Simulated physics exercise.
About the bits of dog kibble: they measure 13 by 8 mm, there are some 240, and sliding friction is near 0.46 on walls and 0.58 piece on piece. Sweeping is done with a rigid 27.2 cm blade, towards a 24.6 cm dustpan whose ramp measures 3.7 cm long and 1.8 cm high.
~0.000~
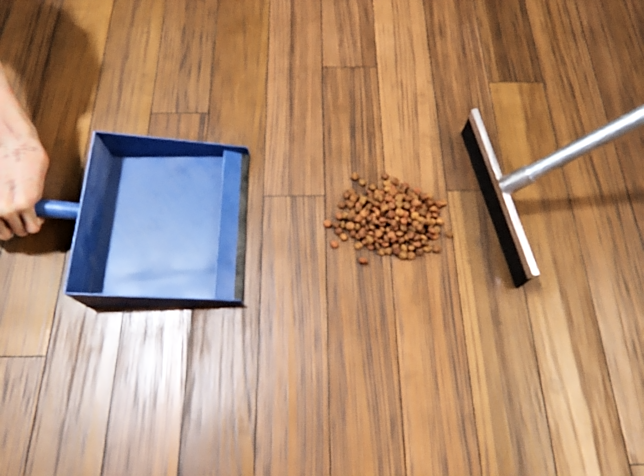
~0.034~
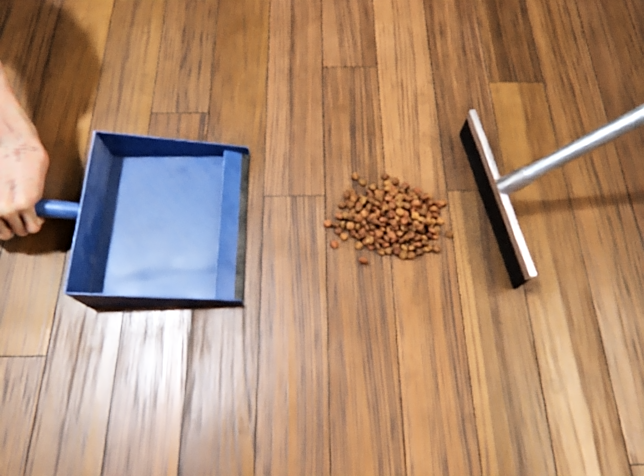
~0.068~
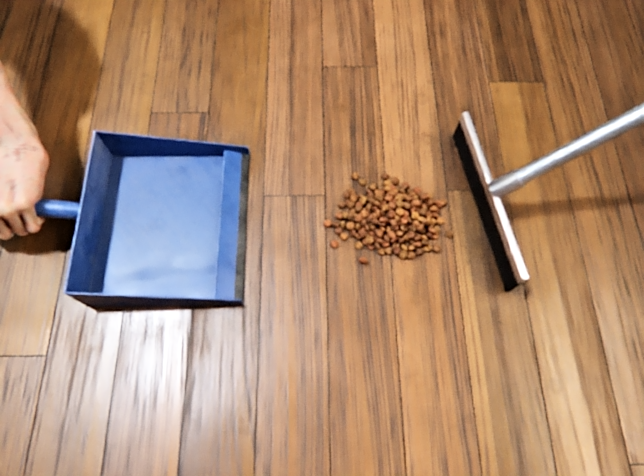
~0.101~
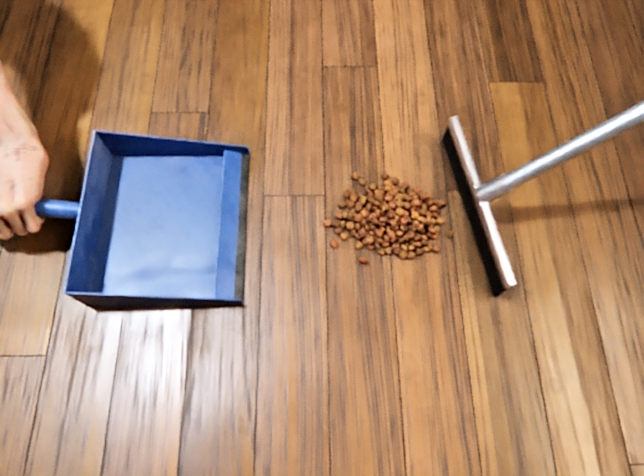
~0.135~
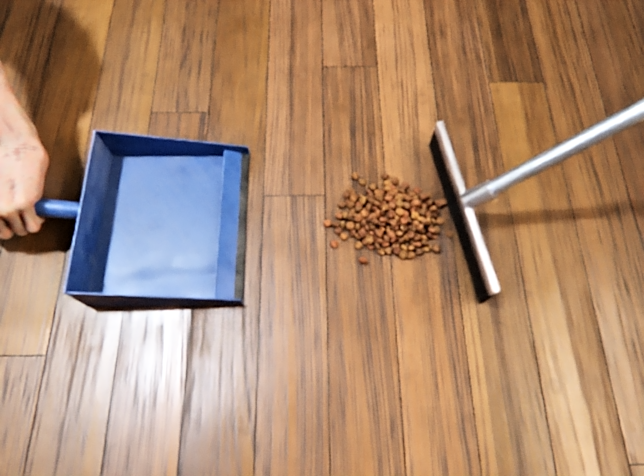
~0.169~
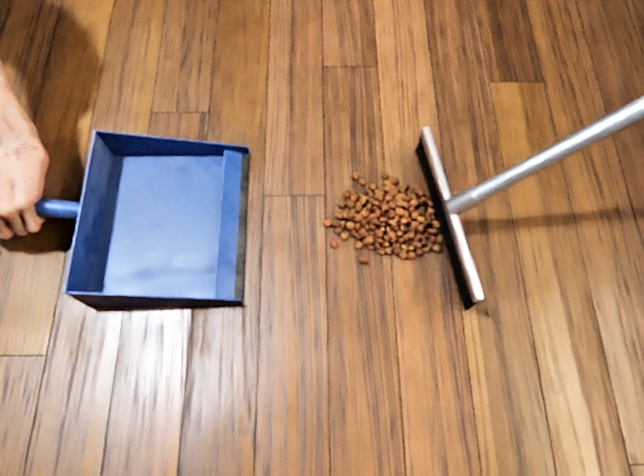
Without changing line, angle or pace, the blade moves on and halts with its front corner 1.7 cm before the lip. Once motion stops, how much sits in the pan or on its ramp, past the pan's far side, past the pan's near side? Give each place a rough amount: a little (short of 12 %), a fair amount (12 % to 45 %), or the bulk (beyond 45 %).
Pan: A fair amount; far side: A little; near side: A fair amount.
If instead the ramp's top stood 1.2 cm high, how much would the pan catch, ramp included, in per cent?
In that case roughly 40 percent.
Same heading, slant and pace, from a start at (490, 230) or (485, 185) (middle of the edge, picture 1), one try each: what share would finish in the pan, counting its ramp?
I'd put it near 30 per cent for the first and near 35 per cent for the second.
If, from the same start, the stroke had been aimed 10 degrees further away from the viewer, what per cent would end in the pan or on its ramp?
Estimate: 30 % in pan or on ramp.
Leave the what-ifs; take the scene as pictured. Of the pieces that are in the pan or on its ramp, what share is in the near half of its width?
About 80 %.
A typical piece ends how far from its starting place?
About 24 cm.
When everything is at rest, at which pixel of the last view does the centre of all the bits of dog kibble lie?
Est. centre at rest: (246, 266) px.
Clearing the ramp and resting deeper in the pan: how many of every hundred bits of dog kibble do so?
Around 10 percent.
After 0.36 s, middle of the blade 17 cm from the lip; 0 % over the lip, far side 0 %, near side 0 %.
After 0.49 s, middle of the blade 8 cm from the lip; 0 % over the lip, far side 0 %, near side 10 %.
Then, at 0.75 s, middle of the blade 4 cm from the lip; 30 % over the lip, far side 0 %, near side 20 %.
At rest (1.2 s), pan 30 %, far side 0 %, near side 20 %, in front of the lip or behind the blade 45 %.
